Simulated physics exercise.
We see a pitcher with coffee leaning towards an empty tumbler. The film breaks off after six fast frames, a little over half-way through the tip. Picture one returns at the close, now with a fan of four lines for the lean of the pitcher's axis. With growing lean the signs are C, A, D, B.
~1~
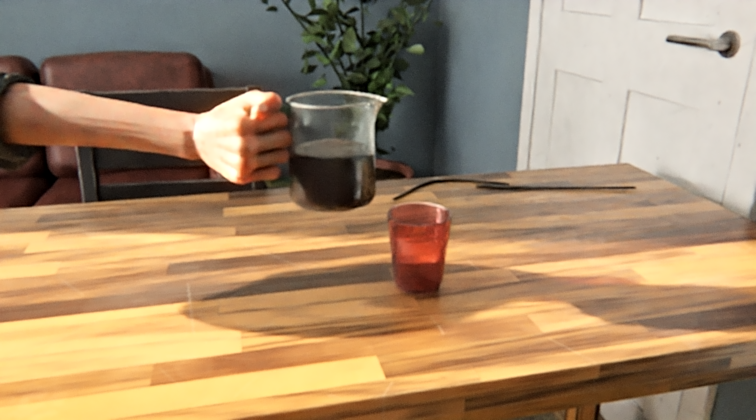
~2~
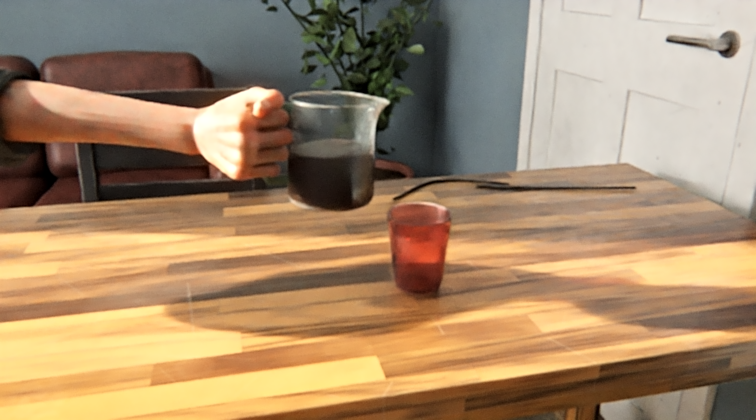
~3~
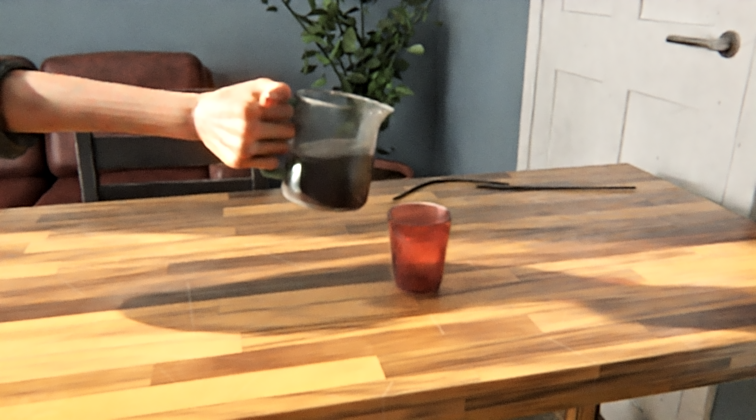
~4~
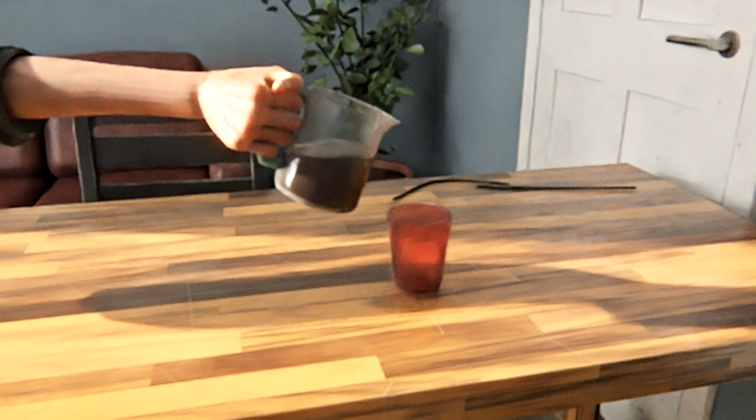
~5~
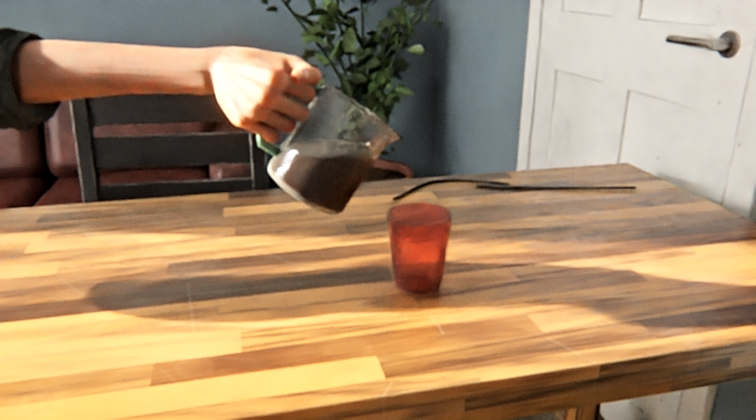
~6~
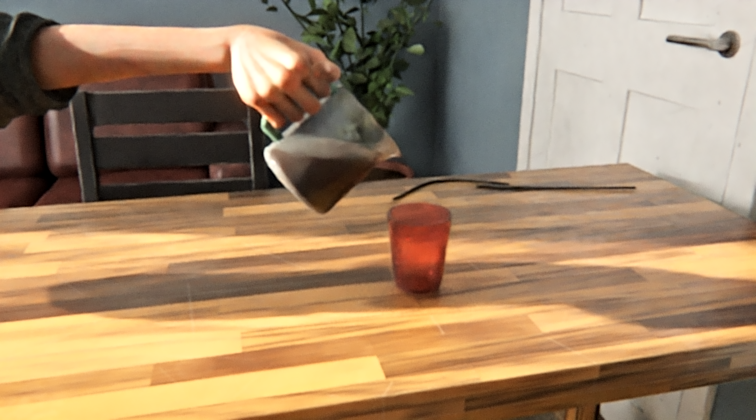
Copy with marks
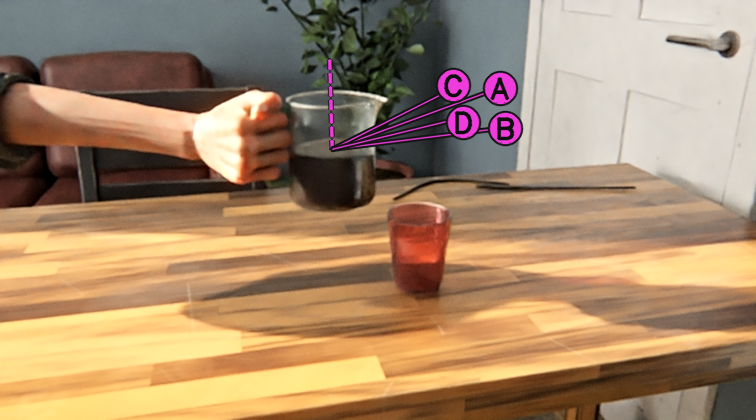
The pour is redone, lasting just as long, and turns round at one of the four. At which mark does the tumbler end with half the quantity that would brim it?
I would pick tilt A.
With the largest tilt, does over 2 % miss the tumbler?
Yes.
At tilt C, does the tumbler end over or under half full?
Under half.
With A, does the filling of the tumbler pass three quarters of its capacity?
No, less.
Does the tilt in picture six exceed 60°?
No, it does not.
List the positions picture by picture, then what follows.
The first picture shows upright, lip at (385, 99); rim of the tumbler round (420, 213); nothing has left yet.
The second picture shows tipped about 3°, lip at (387, 102); nothing has left yet.
The third picture shows tipped about 10°, lip at (392, 109); nothing has left yet.
The fourth picture shows tipped about 21°, lip at (397, 121); nothing has left yet.
The fifth picture shows tipped about 35°, lip at (401, 137); nothing has left yet.
The sixth picture shows tipped about 49°, lip at (401, 154); nothing has left yet.
On the marked copy, A at (484, 93); B at (488, 129); C at (439, 95); D at (446, 121).
Choosing A, the tumbler ends with about 51 % of what it can hold.
Choosing B, the tumbler ends with about 78 % of what it can hold; 8 % of the coffee is spilt.
Choosing C, the tumbler ends with about 34 % of what it can hold.
Choosing D, the tumbler ends with about 66 % of what it can hold; 4 % of the coffee is spilt.
